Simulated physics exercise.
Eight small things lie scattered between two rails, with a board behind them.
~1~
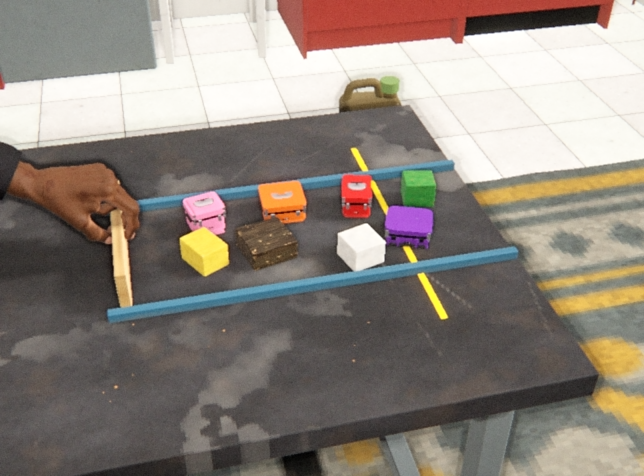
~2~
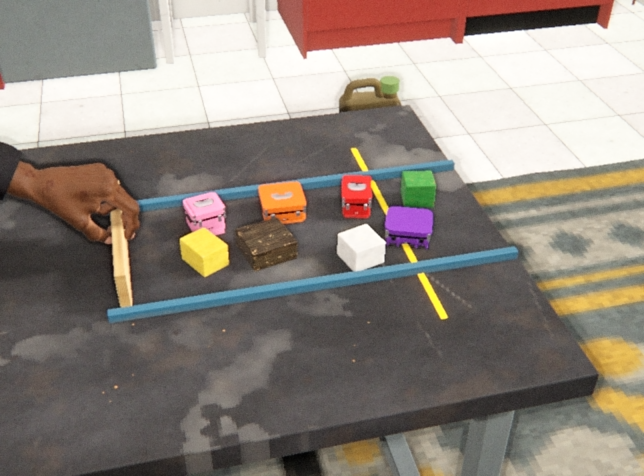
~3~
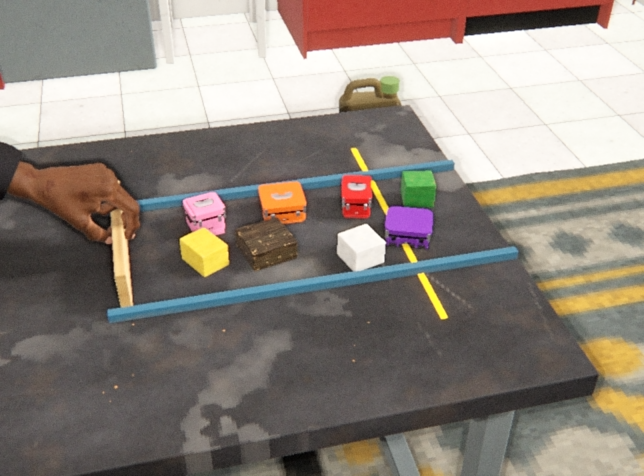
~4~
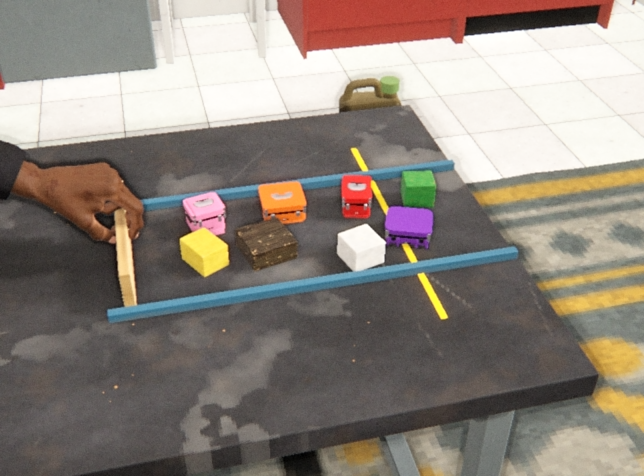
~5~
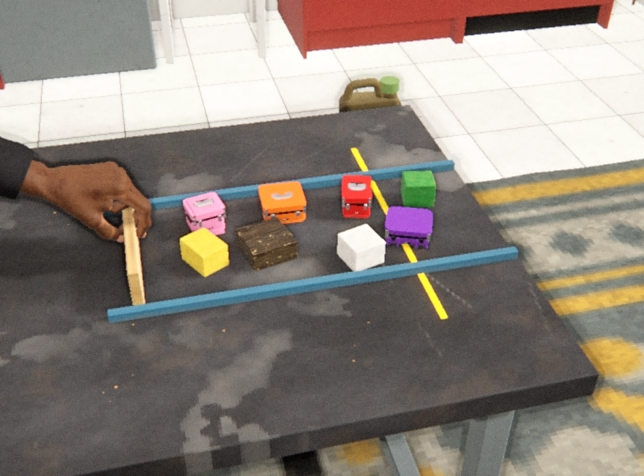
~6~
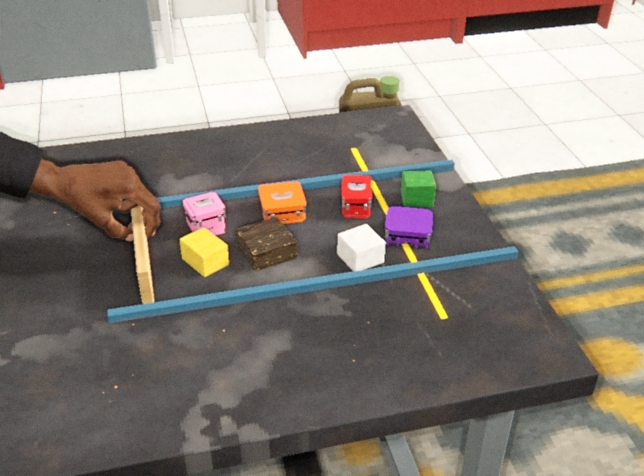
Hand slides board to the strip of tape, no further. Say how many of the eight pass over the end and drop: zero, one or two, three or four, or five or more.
The count is one or two.
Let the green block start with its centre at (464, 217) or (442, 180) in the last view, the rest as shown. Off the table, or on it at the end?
The green block drops away, then drops away.
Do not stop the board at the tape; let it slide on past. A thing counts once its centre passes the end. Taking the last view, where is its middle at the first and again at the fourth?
About (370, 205) and about (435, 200).
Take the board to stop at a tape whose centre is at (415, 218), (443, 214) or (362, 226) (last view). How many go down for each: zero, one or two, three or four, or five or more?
Tape one gives either three or four, tape two gives 5 or more, and tape three gives none.
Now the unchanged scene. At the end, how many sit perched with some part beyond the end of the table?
2 overhanging.
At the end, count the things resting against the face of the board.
It's 2.
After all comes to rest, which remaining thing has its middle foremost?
The one is the purple case.
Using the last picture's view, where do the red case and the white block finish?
They finish at roughly (464, 182) and (455, 240) respectively.
Soon after, none off yet; green block at rest near (418, 189); purple case at rest near (409, 228); red case at rest near (356, 197).
In the end, the number that fall off is one or two; gone, green block.
